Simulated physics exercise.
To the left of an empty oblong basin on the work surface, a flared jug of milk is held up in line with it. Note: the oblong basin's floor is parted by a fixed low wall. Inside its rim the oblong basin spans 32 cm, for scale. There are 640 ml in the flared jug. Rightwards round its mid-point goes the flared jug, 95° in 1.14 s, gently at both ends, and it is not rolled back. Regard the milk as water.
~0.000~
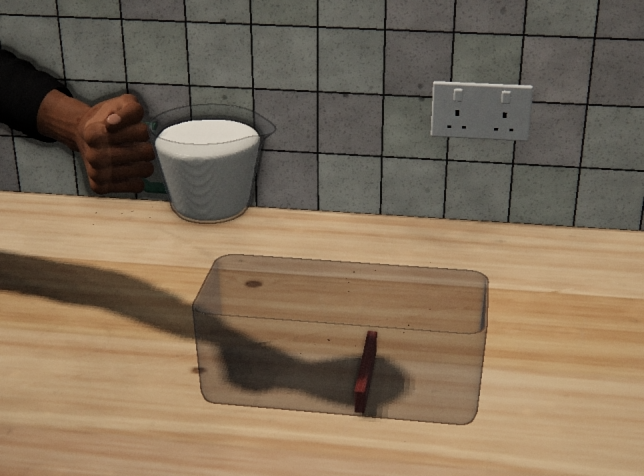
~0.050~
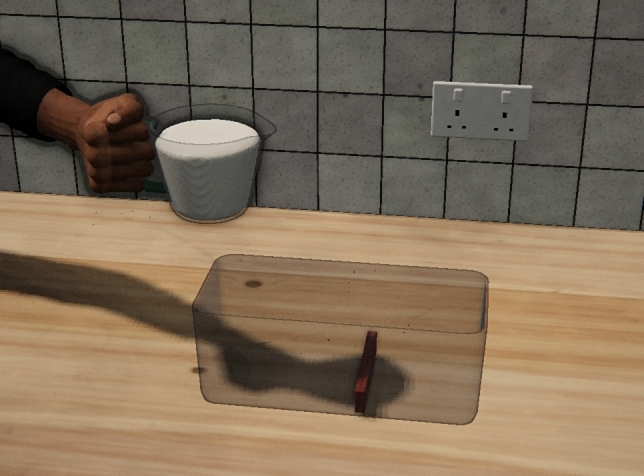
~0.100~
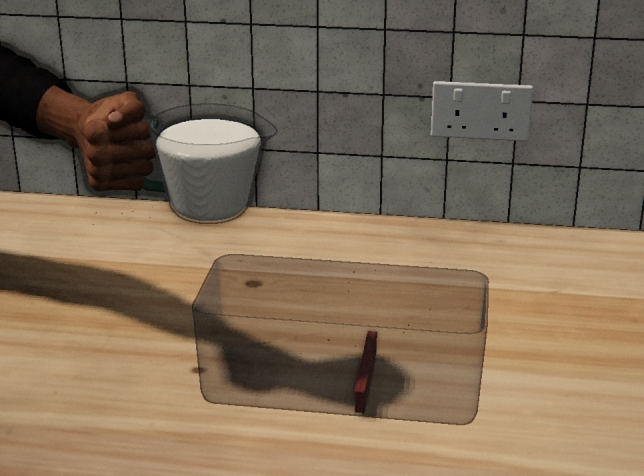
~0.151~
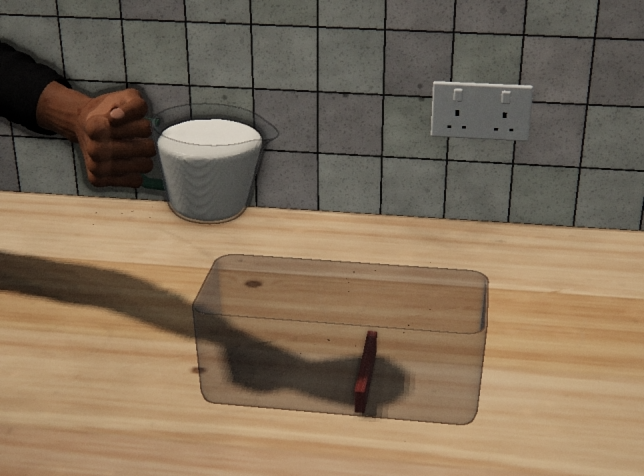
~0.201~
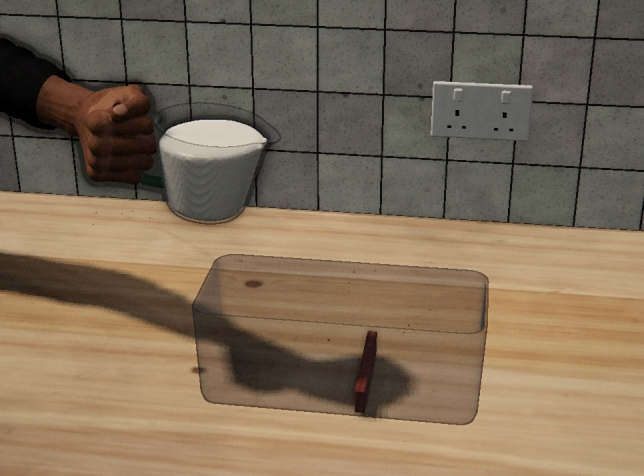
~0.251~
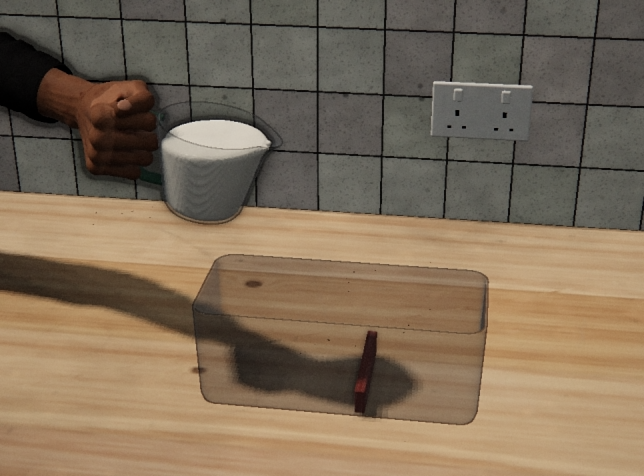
A fist beside a flared jug of milk tilting it slightly rightwards, behind an empty clear oblong basin on a wooden worktop.
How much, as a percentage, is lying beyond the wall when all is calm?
Around 13 per cent lies beyond the wall.
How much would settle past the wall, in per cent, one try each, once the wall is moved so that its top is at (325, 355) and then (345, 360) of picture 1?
Some 70 in a hundred, then some 45 in a hundred.
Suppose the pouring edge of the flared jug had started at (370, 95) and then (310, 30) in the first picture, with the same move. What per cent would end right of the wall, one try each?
I'd expect close to 75 per cent and then close to 70 per cent.
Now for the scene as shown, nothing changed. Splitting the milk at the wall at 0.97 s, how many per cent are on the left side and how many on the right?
60 per cent left and 6 right, roughly.
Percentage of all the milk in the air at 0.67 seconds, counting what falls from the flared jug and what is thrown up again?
About 22 per cent.
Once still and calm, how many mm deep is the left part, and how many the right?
Some 22 mm on the left and some 6 mm on the right.
After 0.67 s the tilt is 60° and 70 per cent is still to pour, 9 is left of the wall and 0 right of it.
After 0.97 s the tilt is 90° and 18 per cent is still to pour, 60 is left of the wall and 6 right of it.
After 1.29 s the tilt is 95° and 1 per cent is still to pour, 86 is left of the wall and 9 right of it.
After 1.64 s the tilt is 95° and 0 per cent is still to pour, 84 is left of the wall and 13 right of it.
In the end 84 per cent lies left of the wall, 13 right of it and 3 outside.
